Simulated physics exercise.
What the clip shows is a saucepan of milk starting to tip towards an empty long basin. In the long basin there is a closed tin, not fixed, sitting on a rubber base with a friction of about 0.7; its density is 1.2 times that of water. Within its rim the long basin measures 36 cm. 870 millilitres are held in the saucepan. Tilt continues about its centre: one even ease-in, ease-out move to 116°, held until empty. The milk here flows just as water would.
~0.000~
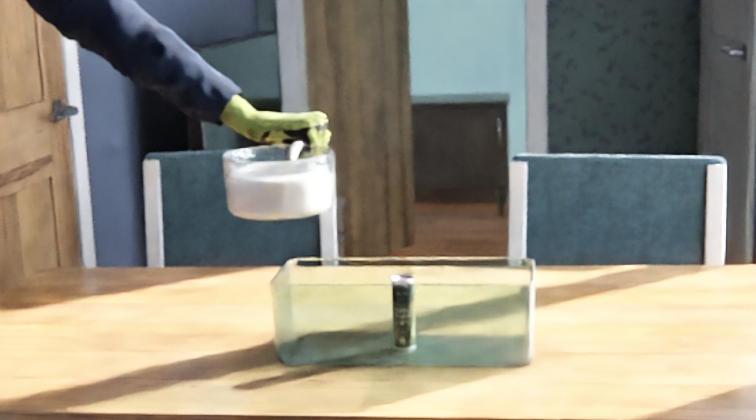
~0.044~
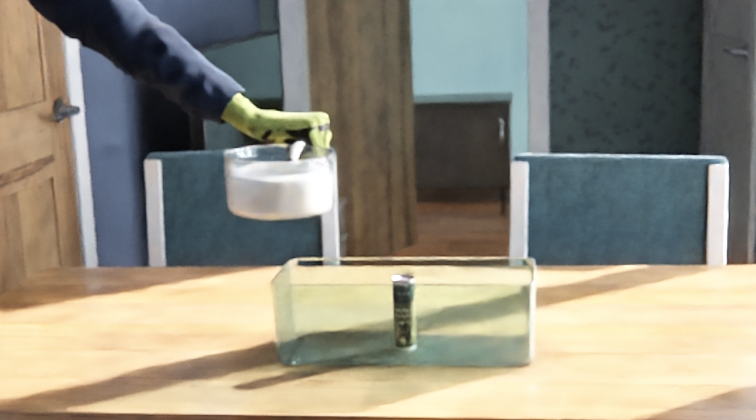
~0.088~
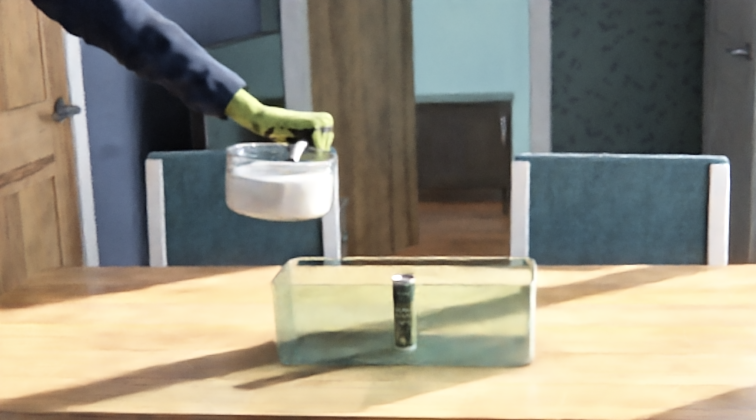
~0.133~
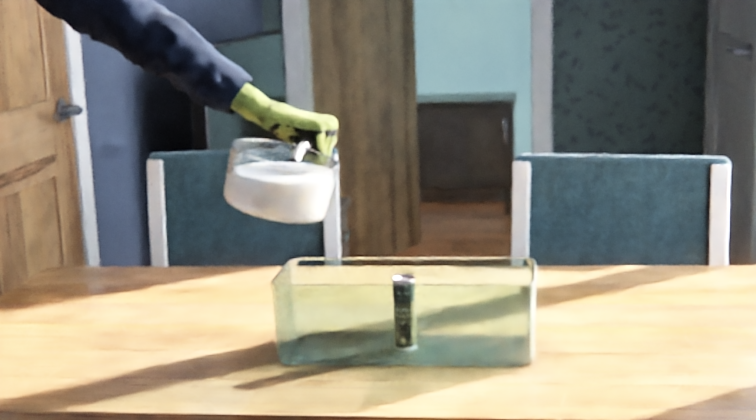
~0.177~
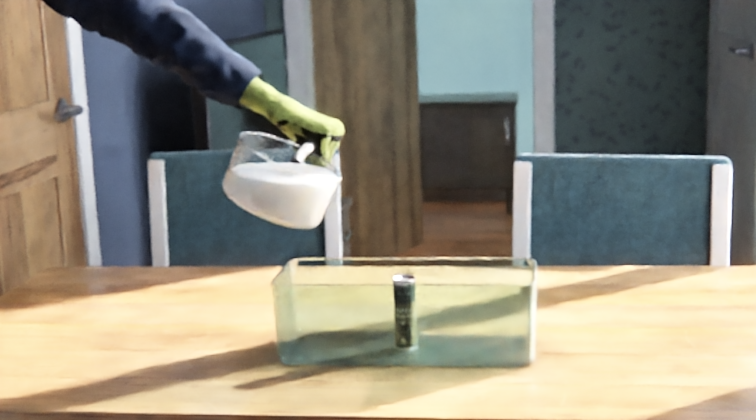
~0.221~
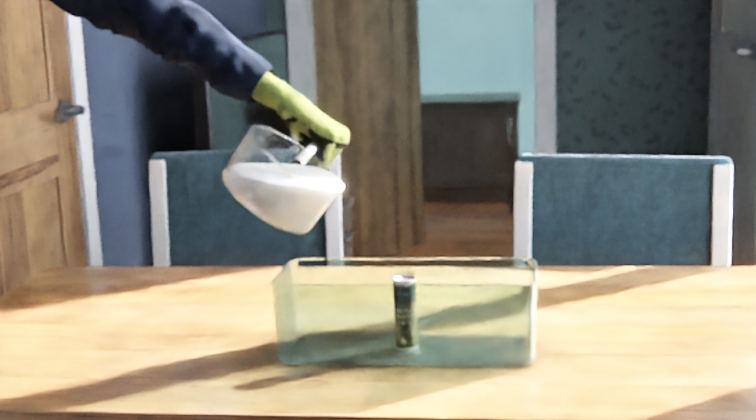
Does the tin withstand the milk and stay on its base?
Yes, it is still on its base.
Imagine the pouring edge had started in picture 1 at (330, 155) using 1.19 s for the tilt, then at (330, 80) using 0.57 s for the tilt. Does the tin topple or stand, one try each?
First it stays on its base; then it tips over.
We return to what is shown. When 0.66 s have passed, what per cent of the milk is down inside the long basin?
My estimate is about 94 percent.
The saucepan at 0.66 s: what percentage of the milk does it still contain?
Close to 2 in a hundred.
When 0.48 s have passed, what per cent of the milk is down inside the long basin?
About 42 per cent.
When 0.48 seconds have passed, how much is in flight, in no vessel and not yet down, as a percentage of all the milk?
38 per cent.
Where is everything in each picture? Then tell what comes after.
In the first picture, it leans 0°; its right rim is at (331, 154); the milk meets the walls at (229, 172) and (330, 170); the long basin's rim runs from (279, 273) to (534, 272); the tin's top is at (403, 281).
In the second picture, it leans 2°; its right rim is at (332, 156); the milk meets the walls at (230, 171) and (331, 171).
In the third picture, it leans 7°; its right rim is at (335, 160); the milk meets the walls at (231, 170) and (332, 171).
In the fourth picture, it leans 15°; its right rim is at (337, 169); the milk meets the walls at (232, 170) and (335, 173).
In the fifth picture, it leans 26°; its right rim is at (339, 180); the milk meets the walls at (231, 169) and (339, 176).
In the sixth picture, it leans 38°; its right rim is at (339, 192); the milk meets the walls at (229, 167) and (339, 185); 2 per cent is over the edge.
Then, 0.48 s in, the tilt is 108° and 19 per cent is still to pour; the tin stands where it began.
Then, 0.66 s in, the tilt is 116° and 2 per cent is still to pour; the tin stands 1 cm from where it began.
Then, 0.86 s in, the tilt is 116° and 0 per cent is still to pour; the tin stands 1 cm from where it began.
Then, 1.07 s in, the tilt is 116° and 0 per cent is still to pour; the tin stands 1 cm from where it began.
Finally, the tin stands 1 cm from where it began.
